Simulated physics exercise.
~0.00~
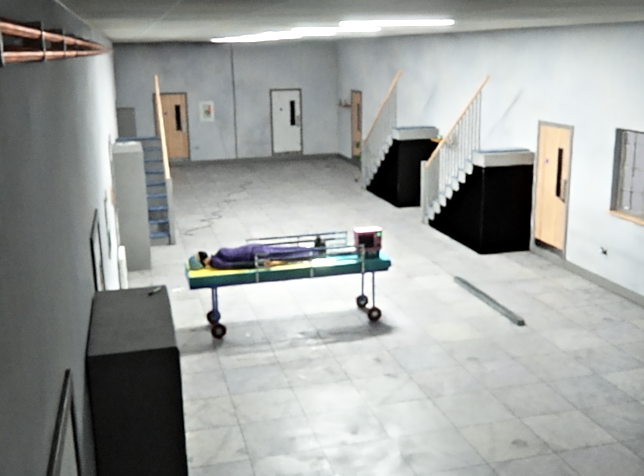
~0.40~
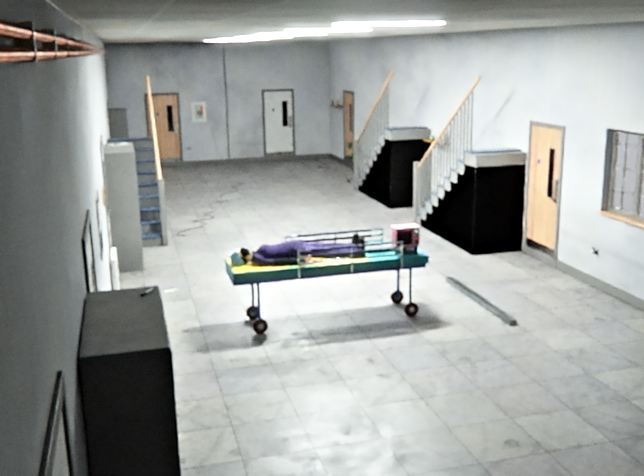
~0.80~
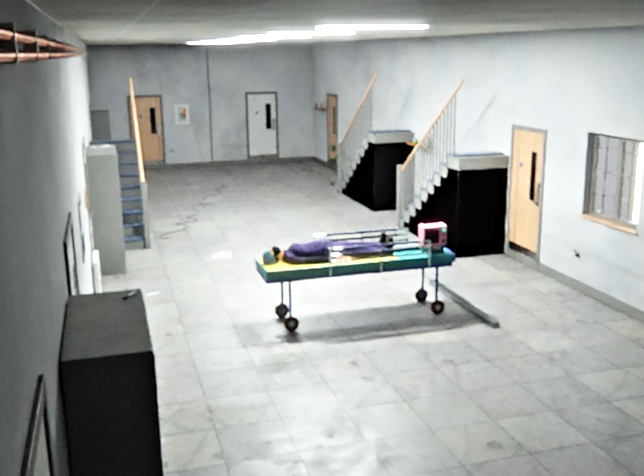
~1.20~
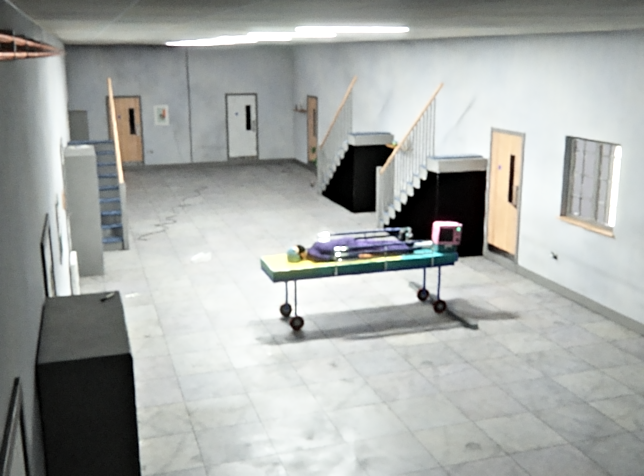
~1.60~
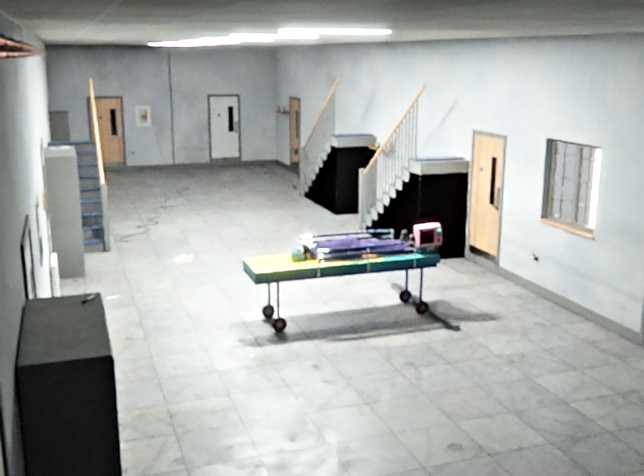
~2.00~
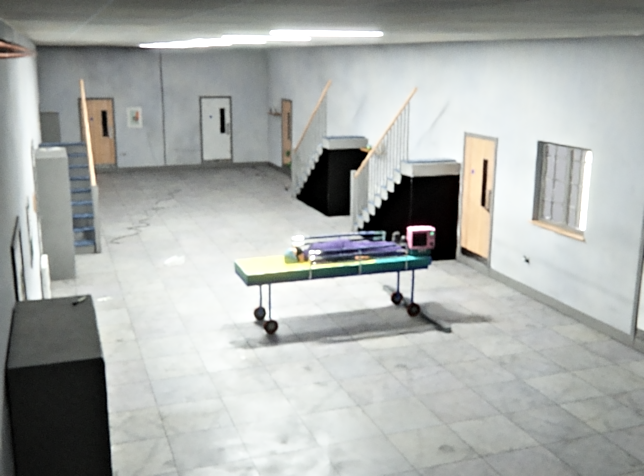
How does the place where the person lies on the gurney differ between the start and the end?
At the start the person lay with their head near the left end of the gurney. By the end they were further along towards the right end, close to the pink monitor, with the left part of the pad bare.
